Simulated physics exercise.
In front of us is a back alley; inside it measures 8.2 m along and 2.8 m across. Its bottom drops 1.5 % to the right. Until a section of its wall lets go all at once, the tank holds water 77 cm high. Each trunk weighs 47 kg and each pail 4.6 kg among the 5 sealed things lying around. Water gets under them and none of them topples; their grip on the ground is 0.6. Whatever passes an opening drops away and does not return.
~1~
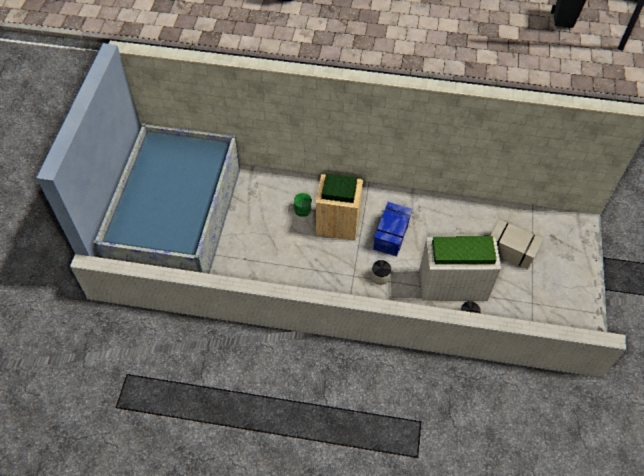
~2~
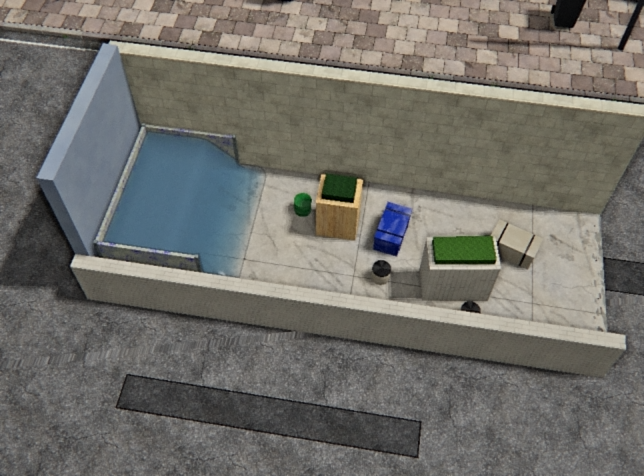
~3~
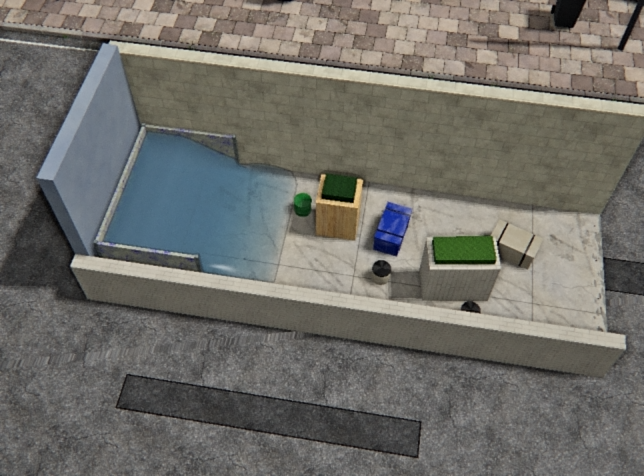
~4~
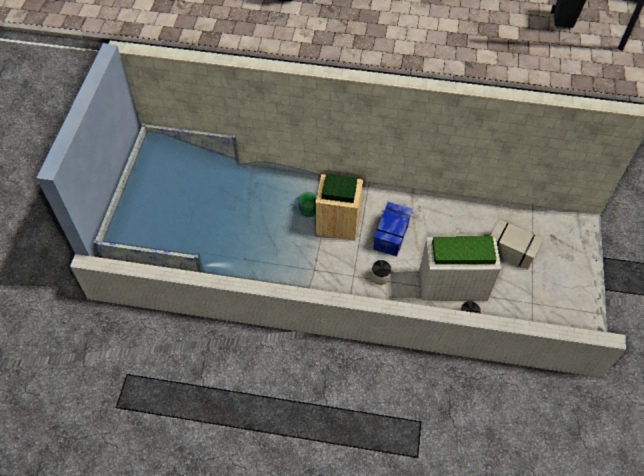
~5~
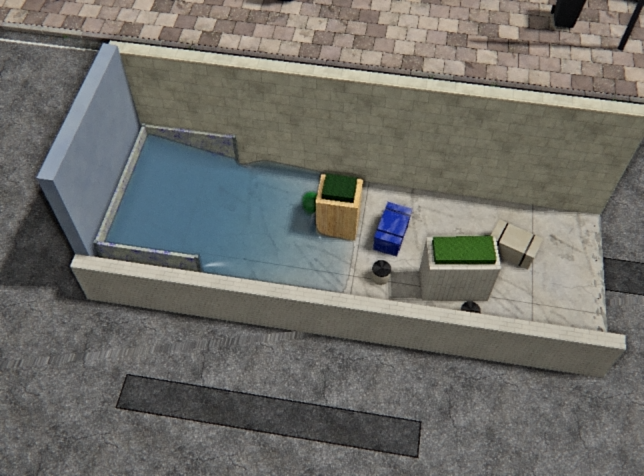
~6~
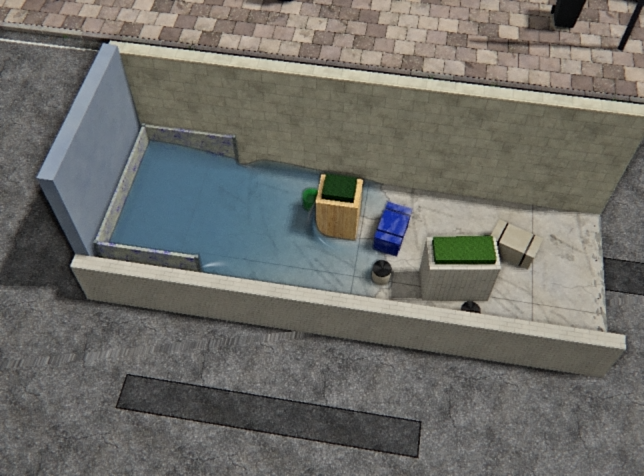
Water burst out of a tank at the left end of a walled alley and spread right across the pale floor, nudging a green pail against a wooden planter and surrounding them both.
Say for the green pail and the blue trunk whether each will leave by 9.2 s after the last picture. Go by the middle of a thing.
In order: The green pail ends up outside; the blue trunk is left within.
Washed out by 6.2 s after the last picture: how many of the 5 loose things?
I make it 3.
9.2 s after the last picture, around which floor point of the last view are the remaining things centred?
Averaged position, last view: Near pixel (527, 256).
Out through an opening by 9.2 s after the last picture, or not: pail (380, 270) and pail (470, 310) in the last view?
The first one succeeds and the second one succeeds.
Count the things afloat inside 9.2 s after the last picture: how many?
Of them, 0.
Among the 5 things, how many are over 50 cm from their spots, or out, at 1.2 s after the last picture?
Answer: 3.
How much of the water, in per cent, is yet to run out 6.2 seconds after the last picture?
Remaining: Approx. 50 per cent.
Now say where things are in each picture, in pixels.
The green pail at (303, 200), on the bottom; the blue trunk at (393, 223) rests on the ground; 3.8 m2 under water; 0 of 5 have shifted, in the first frame.
The green pail at (303, 200), on the bottom; the blue trunk at (393, 223) rests on the ground; 5.3 m2 under water; 0 of 5 have shifted, in the second frame.
The green pail at (303, 200) rests on the ground; the blue trunk at (393, 223), on the bottom; 7.0 m2 under water; 0 of 5 have shifted, in the third frame.
The green pail at (308, 201) rests on the ground, 10 cm from its start; the blue trunk at (393, 223) rests on the ground; 8.6 m2 under water; 1 of 5 have shifted, in the fourth frame.
The green pail at (312, 199) floats, 16 cm from its start; the blue trunk at (393, 223), on the bottom; 9.9 m2 under water; 1 of 5 have shifted, in the fifth frame.
The green pail at (312, 196), afloat, 16 cm from its start; the blue trunk at (393, 223), on the bottom; 11.2 m2 under water; 1 of 5 have shifted, in the sixth frame.
Then, 1.2 s after the last picture the green pail is near (410, 199), 1.9 m from its start, afloat; the blue trunk is near (398, 225), 0.1 m from its start, aground; 0 of 5 are out; 2 afloat.
Then, 3.8 s after the last picture the green pail has gone out; the blue trunk is near (503, 232), 1.9 m from its start, aground; 3 of 5 are out; 0 afloat.
Then, 6.2 s after the last picture the green pail has gone out; the blue trunk is near (503, 232), 1.9 m from its start, aground; 3 of 5 are out; 0 afloat.
Then, 9.2 s after the last picture the green pail has gone out; the blue trunk is near (503, 232), 1.9 m from its start, aground; 3 of 5 are out; 0 afloat.
